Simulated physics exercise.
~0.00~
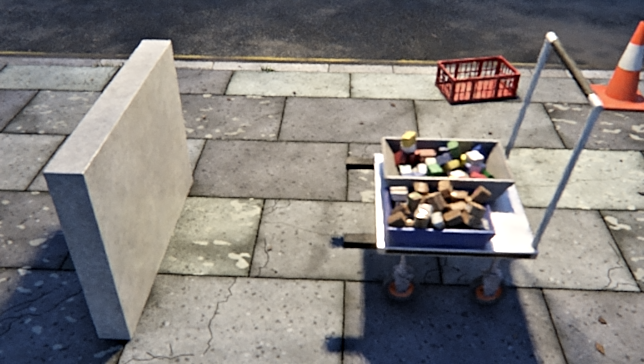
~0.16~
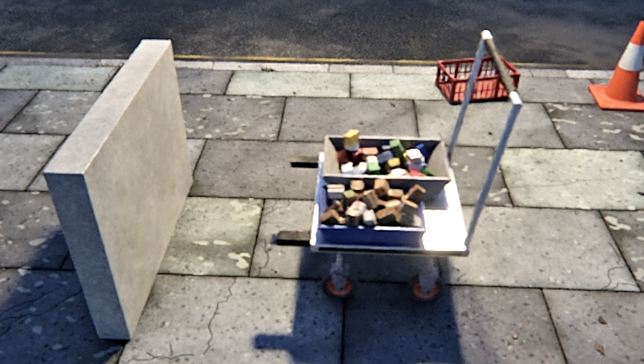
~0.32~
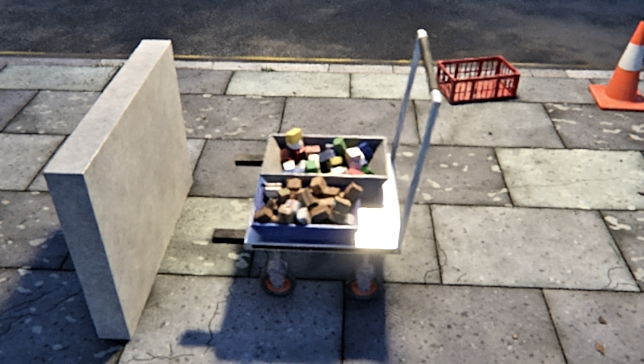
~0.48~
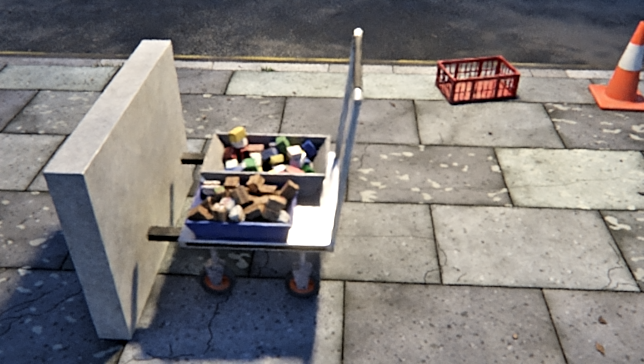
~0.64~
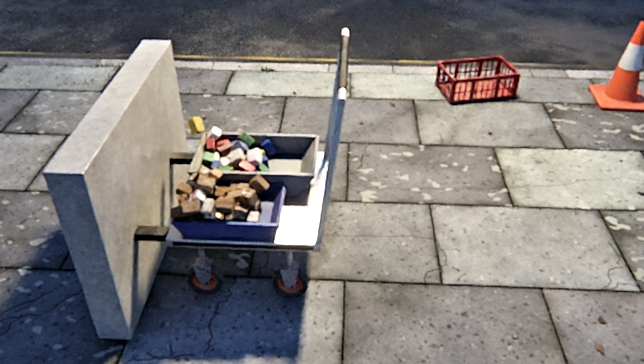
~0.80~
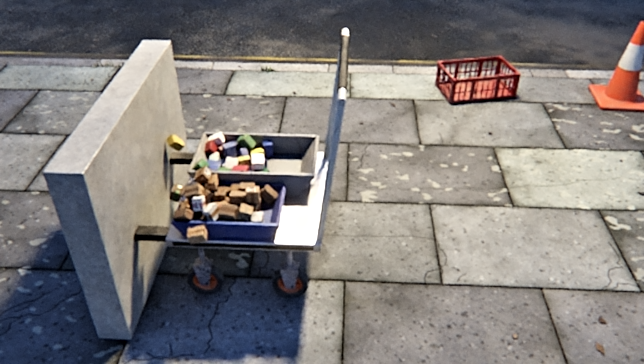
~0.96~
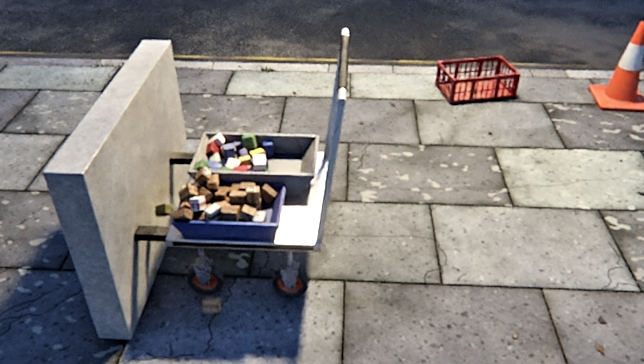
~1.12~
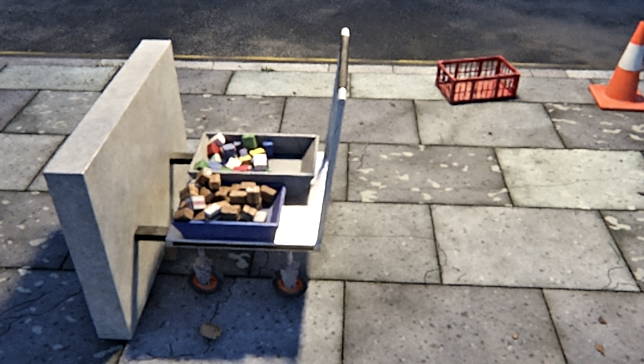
A platform trolley with a pale deck and an upright handle rolls left across grey paving slabs towards a thick pale wall, seen from above beside a road. It carries a blue tub of mostly brown little parcels in front and a grey tub of colourful toy bricks behind, while a red crate and an orange and white cone stand at the right. The trolley's buffers meet the wall and it stops dead. The loads surge left, and a yellow brick and a few brown parcels tip out. One parcel comes to rest on the paving below the trolley, while most pieces stay in their tubs.
